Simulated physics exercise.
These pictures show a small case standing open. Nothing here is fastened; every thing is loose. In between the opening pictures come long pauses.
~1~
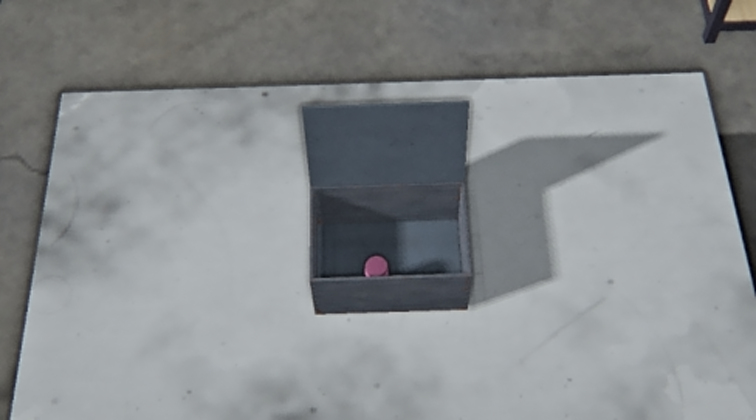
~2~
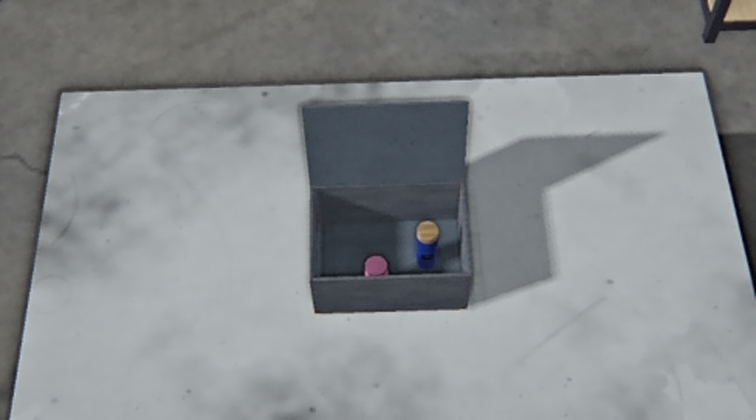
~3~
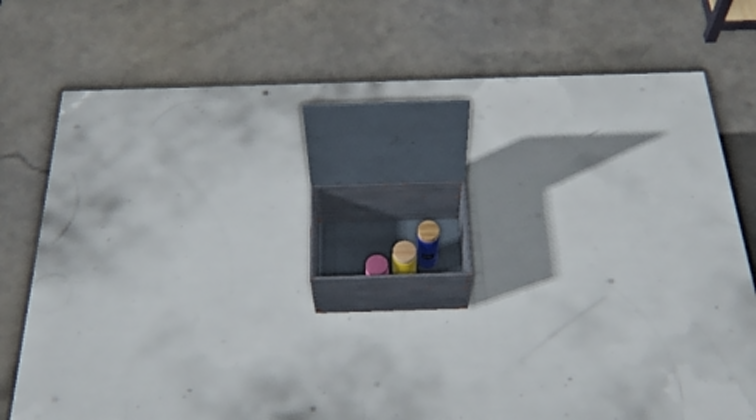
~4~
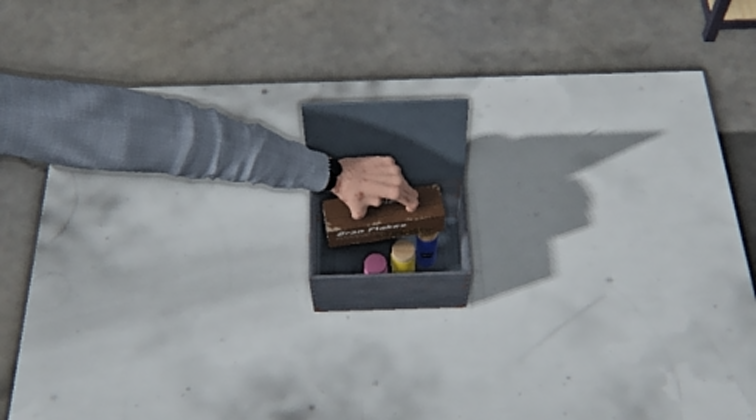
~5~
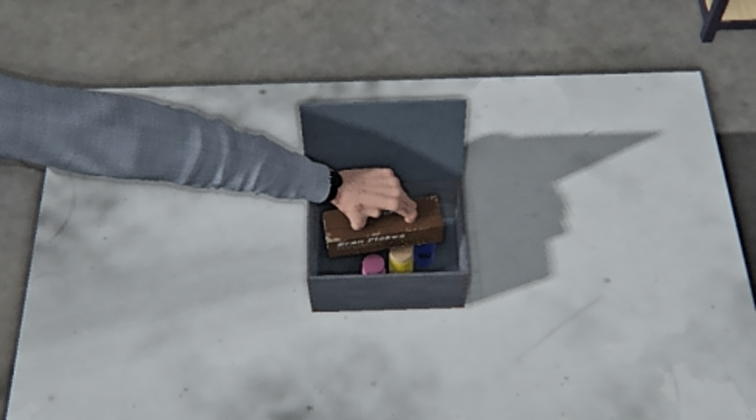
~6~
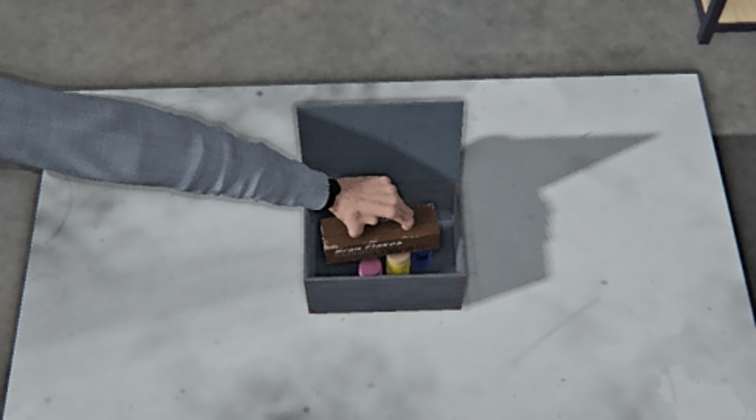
To begin with, an open grey case on a pale surface holds one small pink-topped item. A blue container with a tan top appears to its right, then a yellow one between them. A hand reaches in from the left, gripping a brown carton above them, and lowers it slightly into the case.
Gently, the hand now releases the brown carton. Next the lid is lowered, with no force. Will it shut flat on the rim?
Lid unobstructed.
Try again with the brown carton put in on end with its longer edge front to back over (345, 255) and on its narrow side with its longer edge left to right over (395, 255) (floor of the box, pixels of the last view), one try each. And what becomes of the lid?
Open, then shut.
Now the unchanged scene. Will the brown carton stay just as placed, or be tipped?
It tips.
Then, 0.50 s later than the last frame, brown carton on its side near (388, 244); blue shaker tilted by 14°; pink shaker tilted by 5°.
Then, 1.50 s later than the last frame, lid 66° above the rim; brown carton on its side near (390, 245); blue shaker tilted by 38°; pink shaker tilted by 4°.
Then, 2.00 s later than the last frame, lid 6° above the rim; brown carton on its side near (390, 245); blue shaker tilted by 38°.
When it is over, lid shut; lying over in the box, blue shaker and brown carton; the other 2 as before. End places, in pixels of the last picture, brown carton near (390, 245).
